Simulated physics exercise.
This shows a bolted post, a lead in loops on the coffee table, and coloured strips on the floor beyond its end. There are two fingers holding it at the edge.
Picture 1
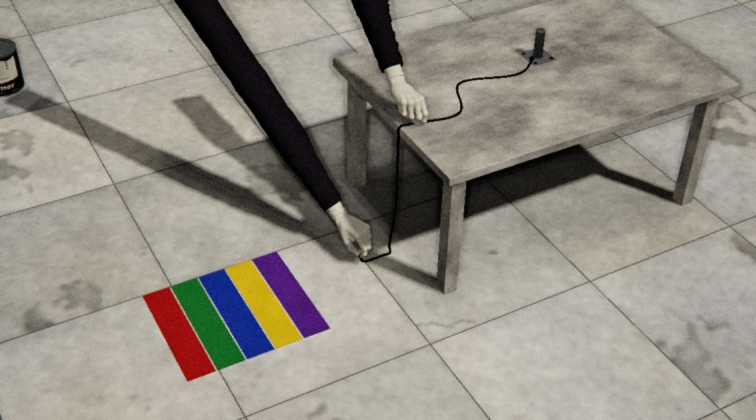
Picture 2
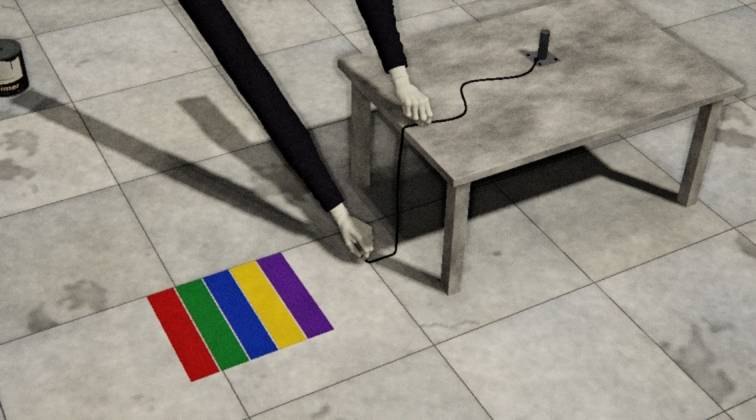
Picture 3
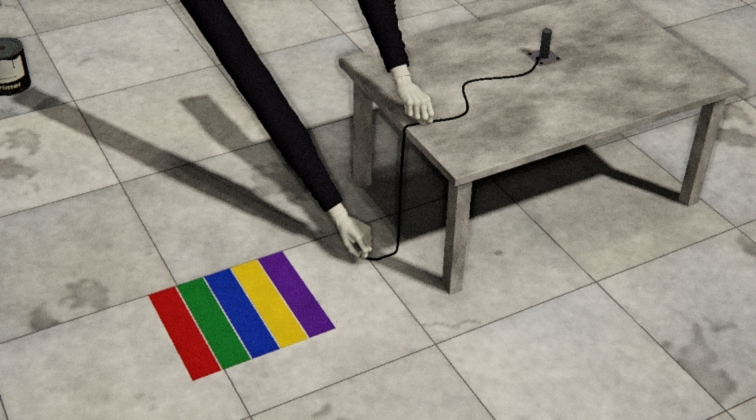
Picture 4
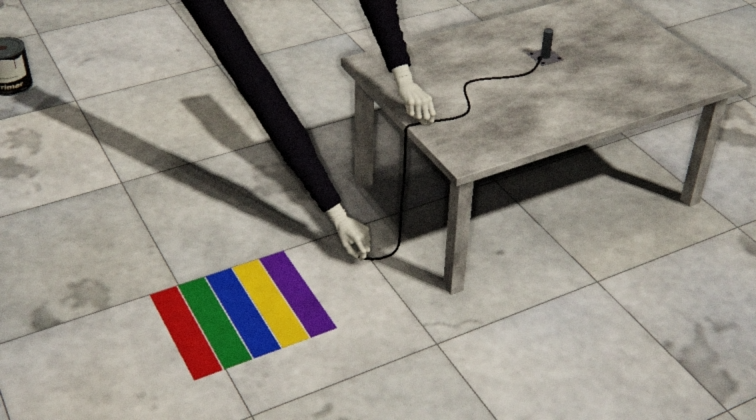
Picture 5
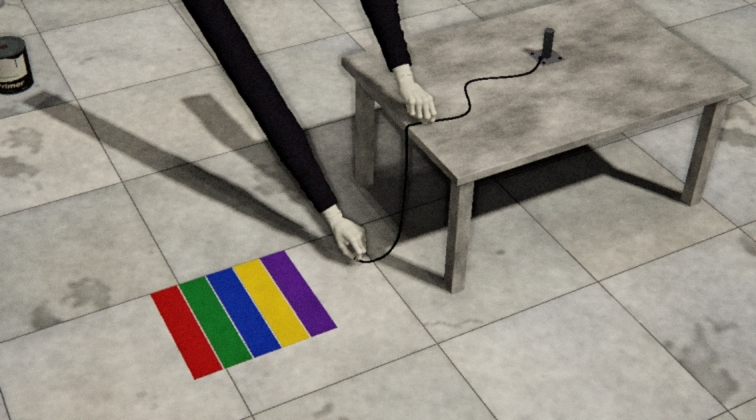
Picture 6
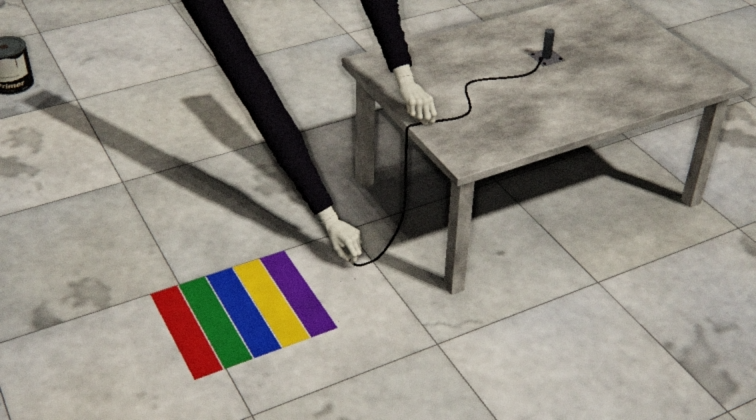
On a tiled floor beside a coffee table, one hand steadied a black cord at the table's edge while another held its low end, shifting it slightly left toward the purple strip of five coloured ones.
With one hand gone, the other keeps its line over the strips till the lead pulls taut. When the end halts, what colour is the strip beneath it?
Blue.
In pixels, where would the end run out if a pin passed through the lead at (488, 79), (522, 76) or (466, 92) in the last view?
Per try (px, approx.): (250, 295), (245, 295), (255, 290).
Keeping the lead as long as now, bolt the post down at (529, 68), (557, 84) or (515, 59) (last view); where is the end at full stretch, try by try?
(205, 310), (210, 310) and (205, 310).
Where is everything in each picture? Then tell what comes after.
In the first picture, end (360, 255); purple (308, 318); yellow (280, 329); blue (252, 339); green (223, 349); red (193, 360).
In the second picture, end (362, 256); lead through (528, 73) (468, 83) (462, 115) (403, 135) (397, 191) (397, 239).
In the third picture, end (361, 256).
In the fourth picture, end (359, 257); lead through (531, 72) (471, 82) (465, 114) (406, 133) (403, 189) (400, 238).
In the fifth picture, end (355, 258).
In the sixth picture, end (350, 260); lead through (532, 72) (472, 82) (466, 115) (407, 133) (406, 189) (392, 239).
Soon after, end near (289, 281); over purple.
Then, end near (258, 291); over yellow.
At full stretch, end near (240, 298); over blue. The blue one.
